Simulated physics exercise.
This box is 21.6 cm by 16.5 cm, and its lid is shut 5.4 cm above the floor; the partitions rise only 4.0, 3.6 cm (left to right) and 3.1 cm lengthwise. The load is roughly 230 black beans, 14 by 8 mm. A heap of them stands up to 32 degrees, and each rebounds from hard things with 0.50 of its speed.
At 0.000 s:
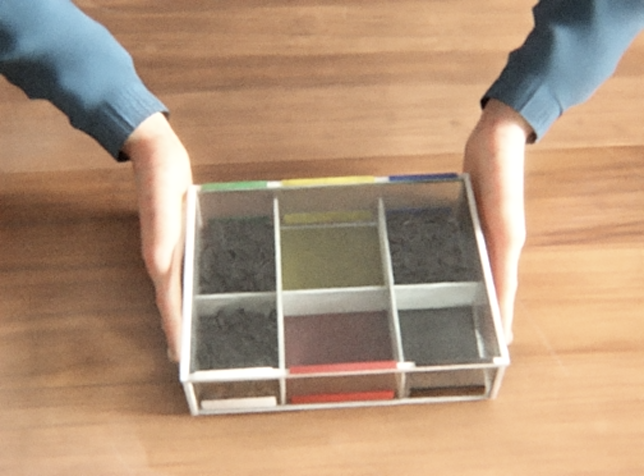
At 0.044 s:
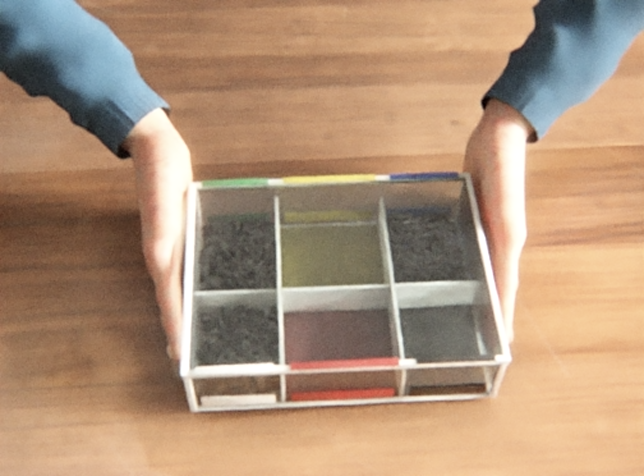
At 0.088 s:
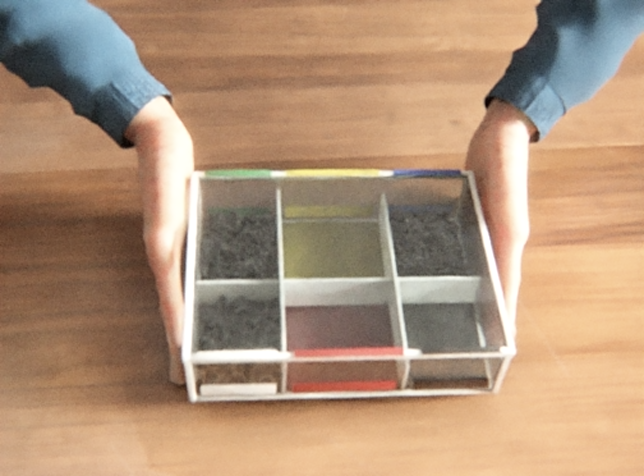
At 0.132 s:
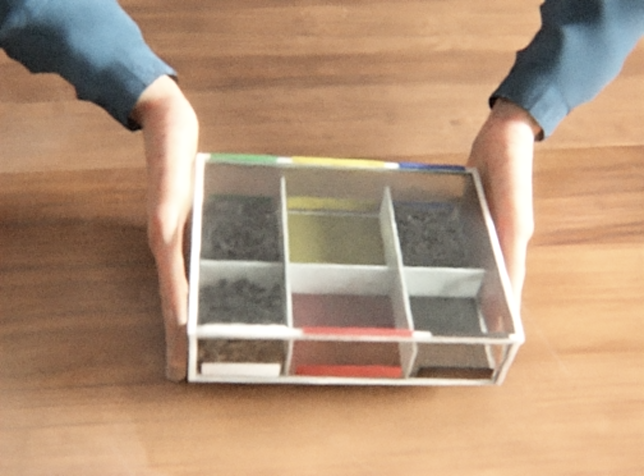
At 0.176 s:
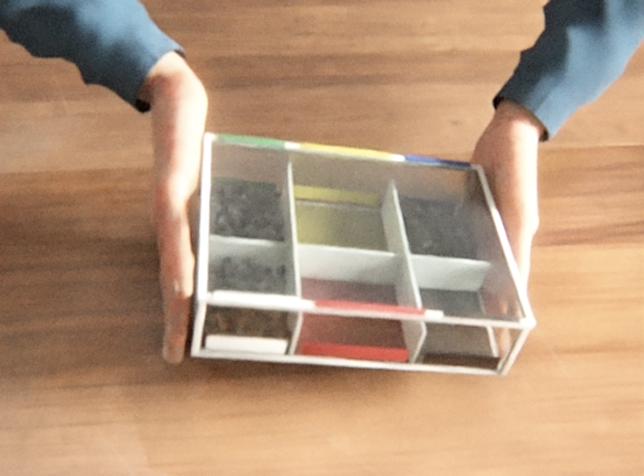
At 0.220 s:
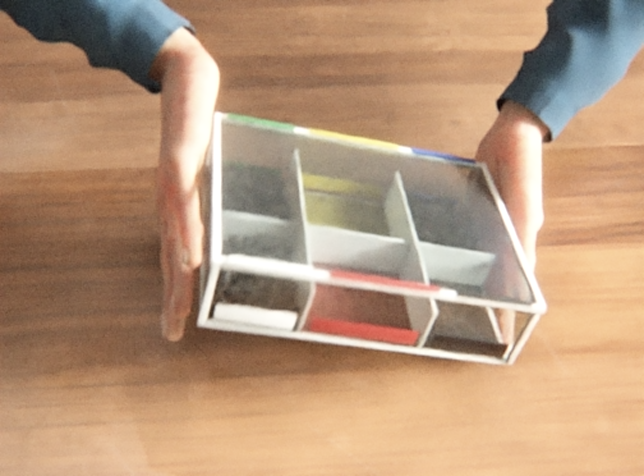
We see two hands in blue sleeves holding a clear-lidded box with six compartments, some containing dark material, above a wooden floor; the hands raise its front edge, tilting it backward while turning it slightly and shifting it right.
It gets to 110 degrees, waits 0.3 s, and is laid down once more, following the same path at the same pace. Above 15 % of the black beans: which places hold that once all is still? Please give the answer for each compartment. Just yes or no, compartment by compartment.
Red gets a no, blue gets a yes, green gets a yes, yellow gets a no, white gets a no, black gets a no.
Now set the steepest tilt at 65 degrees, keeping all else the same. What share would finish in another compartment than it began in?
About 5 per cent.
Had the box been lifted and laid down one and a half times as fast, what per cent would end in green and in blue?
You'd end up with green at 40 percent and blue at 45 percent.
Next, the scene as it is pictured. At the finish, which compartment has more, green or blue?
Blue compartment.
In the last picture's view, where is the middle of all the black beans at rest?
I'd put it at about (375, 244).
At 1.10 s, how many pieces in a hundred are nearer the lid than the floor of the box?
Share: Approx. 60 %.
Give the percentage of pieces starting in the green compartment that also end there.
That comes out at about 90 percent.
After 1.10 s, tilt 110 degrees; blue 40 %, green 40 %, yellow 5 %, white 15 %.
After 1.69 s, tilt 57 degrees; blue 45 %, green 40 %, yellow 10 %, white 5 %.
After 2.33 s, tilt 0 degrees; blue 50 %, green 40 %, yellow 10 %, white 5 %.
By 2.7 s all is still; red 0 %, blue 50 %, green 40 %, yellow 10 %, white 5 %, black 0 %.
